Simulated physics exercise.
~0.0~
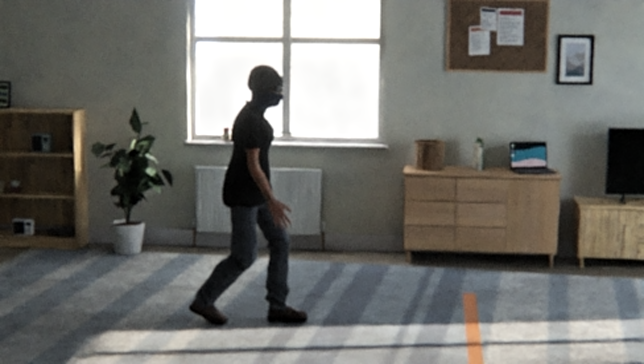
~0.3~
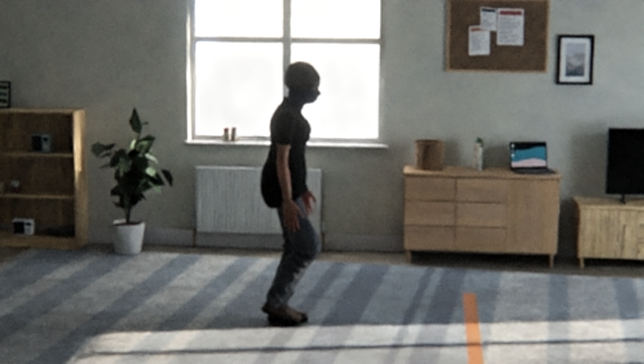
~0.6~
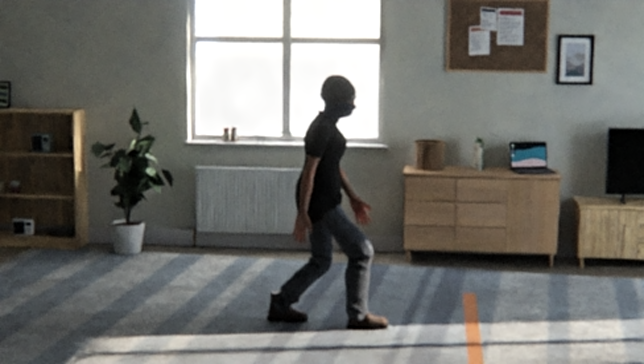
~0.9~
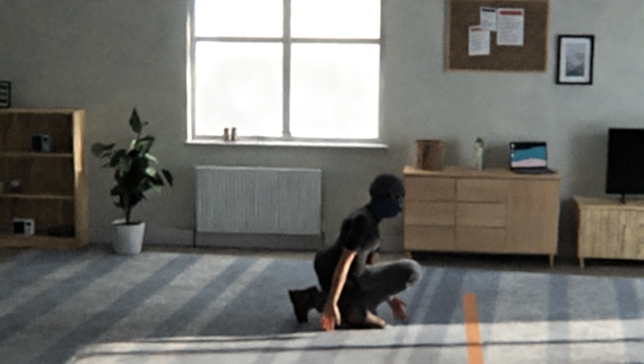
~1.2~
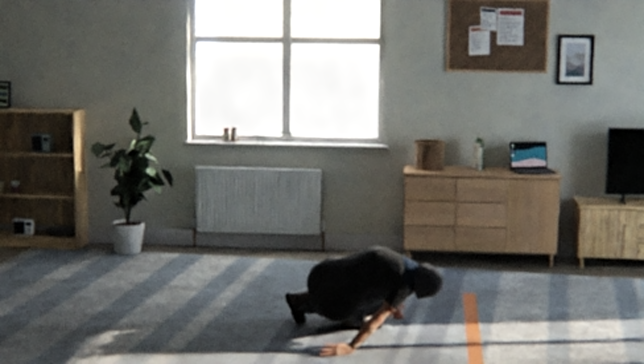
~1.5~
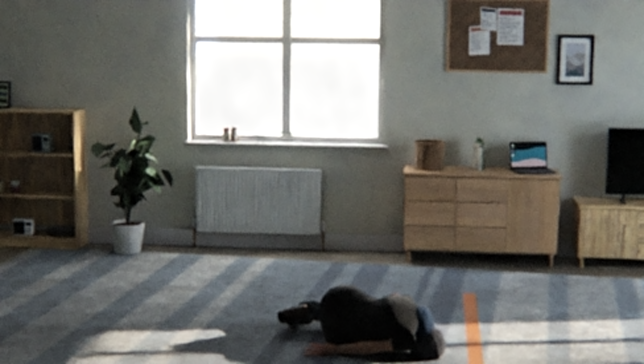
A person in a dark T-shirt, grey trousers and dark head covering walks rightwards across a grey-blue striped carpet towards a strip of orange tape, seen side-on from a still view across the room. Behind are a bright window above a radiator, a potted plant and wooden shelves at left, and a wooden chest of drawers with a laptop beneath a corkboard at right. After a few steps, the person drops into a low crouch, arms hanging down. The body pitches forward, a hand reaching the carpet. Finally the person lies folded face down, head just short of the tape.
